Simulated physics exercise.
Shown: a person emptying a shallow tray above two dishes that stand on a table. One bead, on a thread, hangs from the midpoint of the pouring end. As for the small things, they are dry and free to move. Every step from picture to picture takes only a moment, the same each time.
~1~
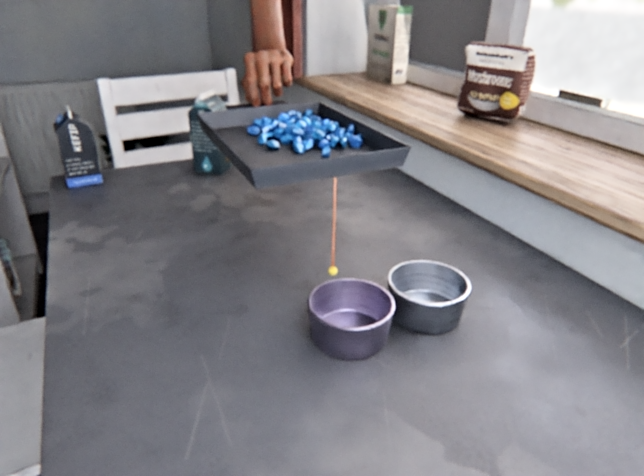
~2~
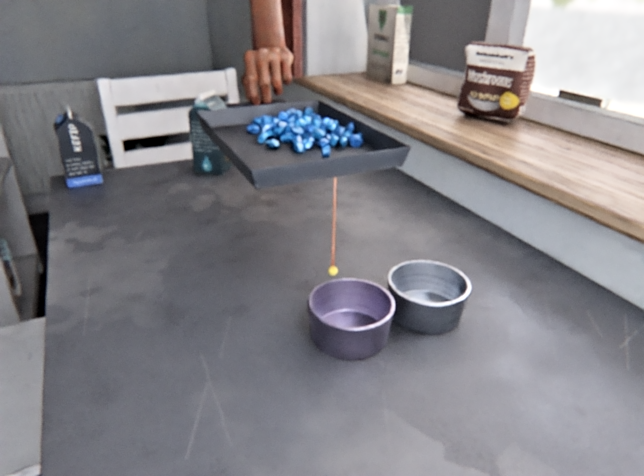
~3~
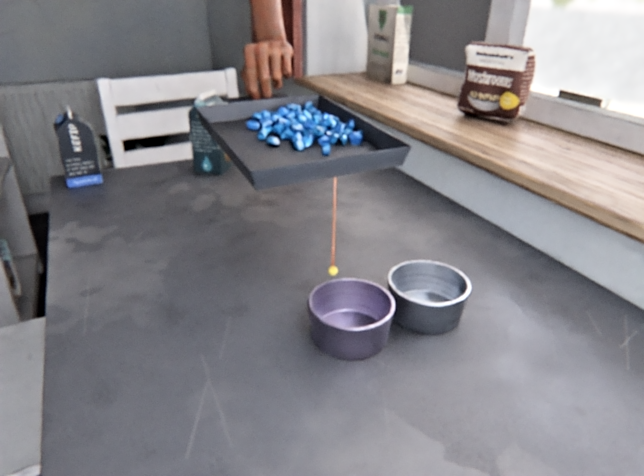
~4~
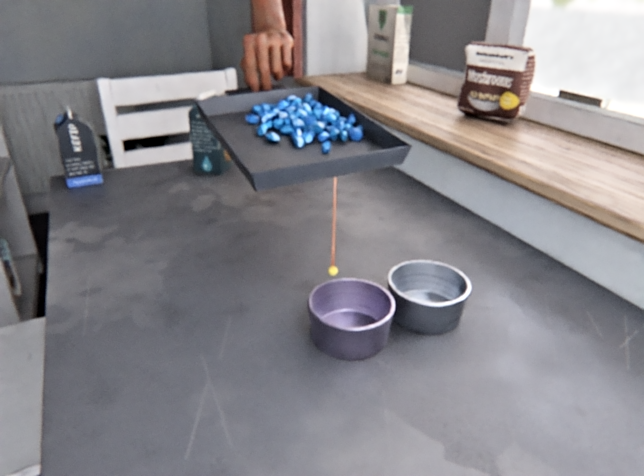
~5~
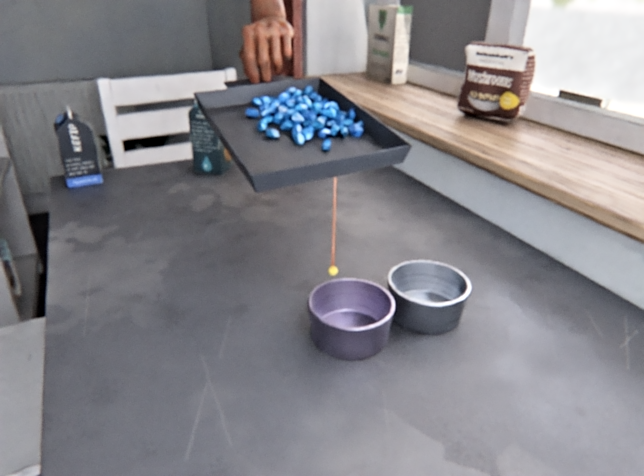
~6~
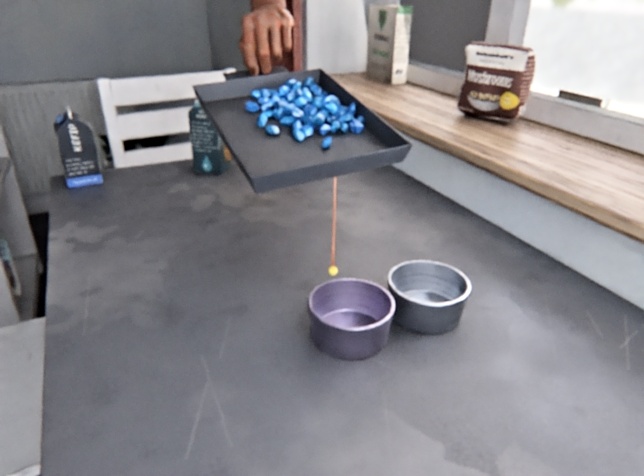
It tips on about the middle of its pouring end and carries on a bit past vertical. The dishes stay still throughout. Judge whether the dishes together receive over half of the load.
They receive under half of it.
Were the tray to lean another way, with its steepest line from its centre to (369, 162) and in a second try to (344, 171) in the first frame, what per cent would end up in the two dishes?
First heading 50 %, second heading 80 %.
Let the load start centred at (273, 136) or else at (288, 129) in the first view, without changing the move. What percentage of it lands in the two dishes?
Roughly 10 per cent, then roughly 30 per cent.
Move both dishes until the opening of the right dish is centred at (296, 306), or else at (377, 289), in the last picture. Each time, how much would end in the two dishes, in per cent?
Close to 70 in a hundred, then close to 70 in a hundred.
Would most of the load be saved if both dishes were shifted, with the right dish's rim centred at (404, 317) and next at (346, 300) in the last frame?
At place one not up to half; at place two in excess of half.
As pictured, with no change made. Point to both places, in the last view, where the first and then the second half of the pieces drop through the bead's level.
I'd place the first part at (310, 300) and the rest at (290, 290).
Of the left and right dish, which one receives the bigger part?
It turns out to be the left-positioned one.
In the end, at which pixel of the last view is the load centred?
Near (284, 351).
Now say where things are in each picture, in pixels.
In the first frame, corners of the pouring end near (255, 167) and (404, 146), level; middle of the load near (309, 131), aquarium stones; left dish near (371, 340); right dish near (451, 315); bead on its thread near (333, 271).
In the second frame, corners of the pouring end near (255, 167) and (404, 146), level; middle of the load near (309, 130).
In the third frame, corners of the pouring end near (255, 168) and (404, 145), tipped barely, lowest at the left corner; middle of the load near (309, 126).
In the fourth frame, corners of the pouring end near (255, 170) and (405, 145), tipped a little, lowest at the left corner; middle of the load near (309, 120).
In the fifth frame, corners of the pouring end near (255, 172) and (405, 144), tipped a little, lowest at the left corner; middle of the load near (310, 115).
In the sixth frame, corners of the pouring end near (255, 174) and (406, 143), tipped a little, lowest at the left corner; middle of the load near (310, 109); left dish near (371, 340); right dish near (451, 315).
Shortly afterwards, tray tipped steeply; all but a few on the tray; a little in the air.
Next, tray tipped right over; the bulk on the tray; a little in the left dish; a little outside both; a little in the air.
Some moments later, tray tipped past a quarter turn; near a third in the left dish; near two thirds outside both.
In the end, tray tipped past a quarter turn; near a third in the left dish; none at all in the right dish; near two thirds outside both.
